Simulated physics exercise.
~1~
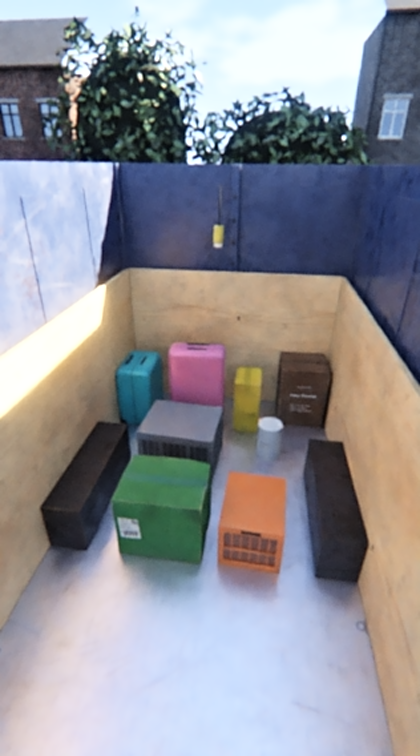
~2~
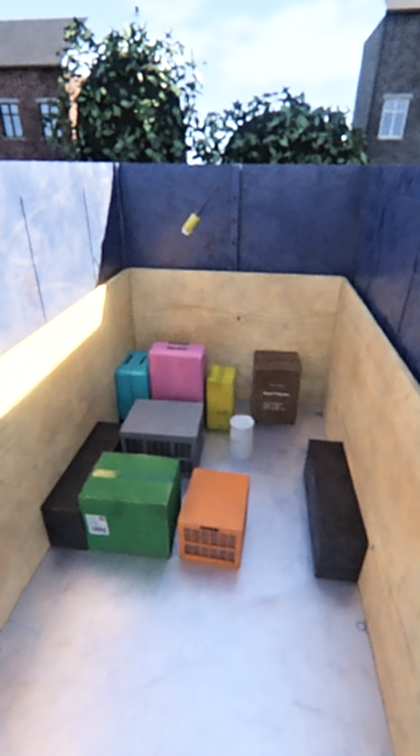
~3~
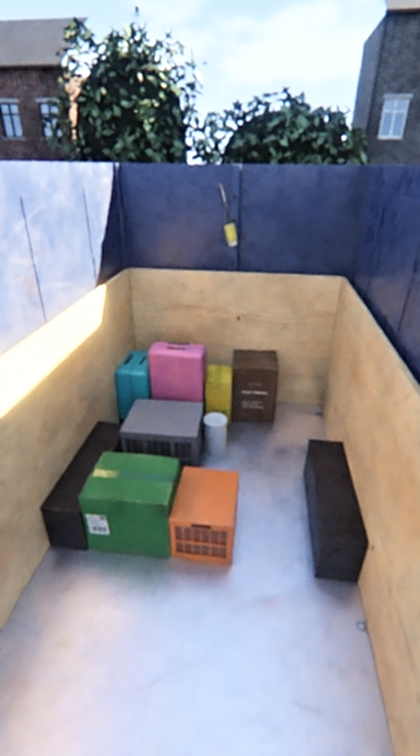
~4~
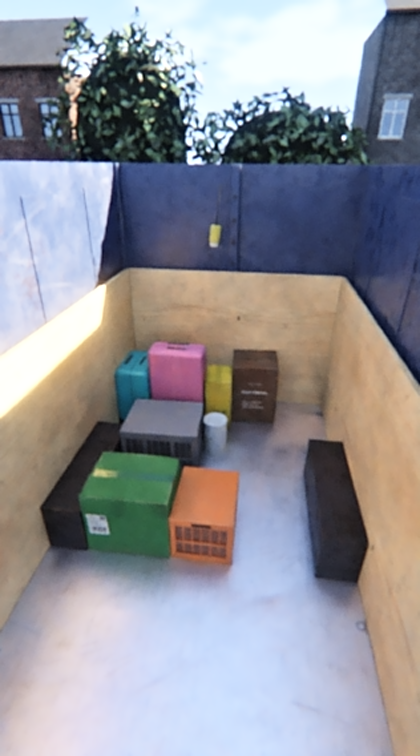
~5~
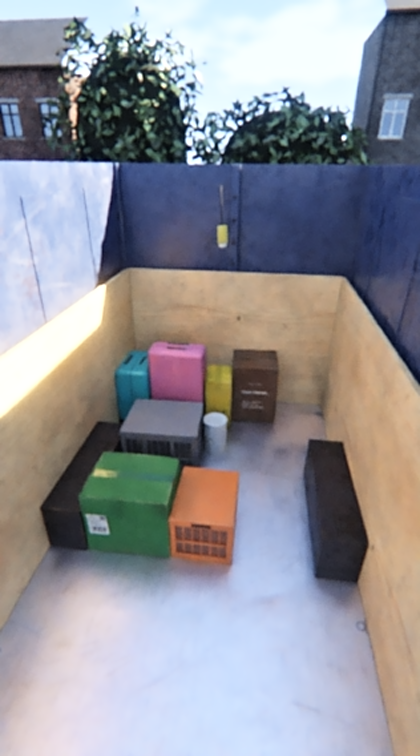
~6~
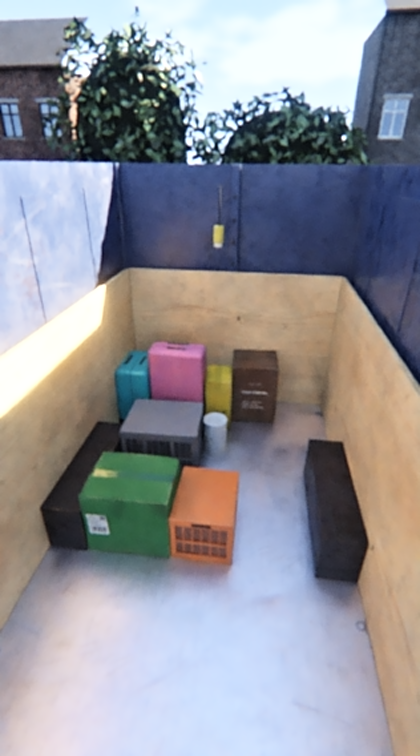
The clip opens on a wood-sided bay holding suitcases, boxes, crates and a white canister between two dark side boxes, with a yellow tag hanging at the far end. The load then slides left, the green box ending against the left dark box, while the pink case, yellow box, orange chest, canister and brown box shift the same way and the tag swings. The canister, brown box and orange chest slide farther left, closing up to their neighbors. The turquoise case barely moves in its corner. Everything then stays put, upright and bunched on the left, as the tag's swing dies down.
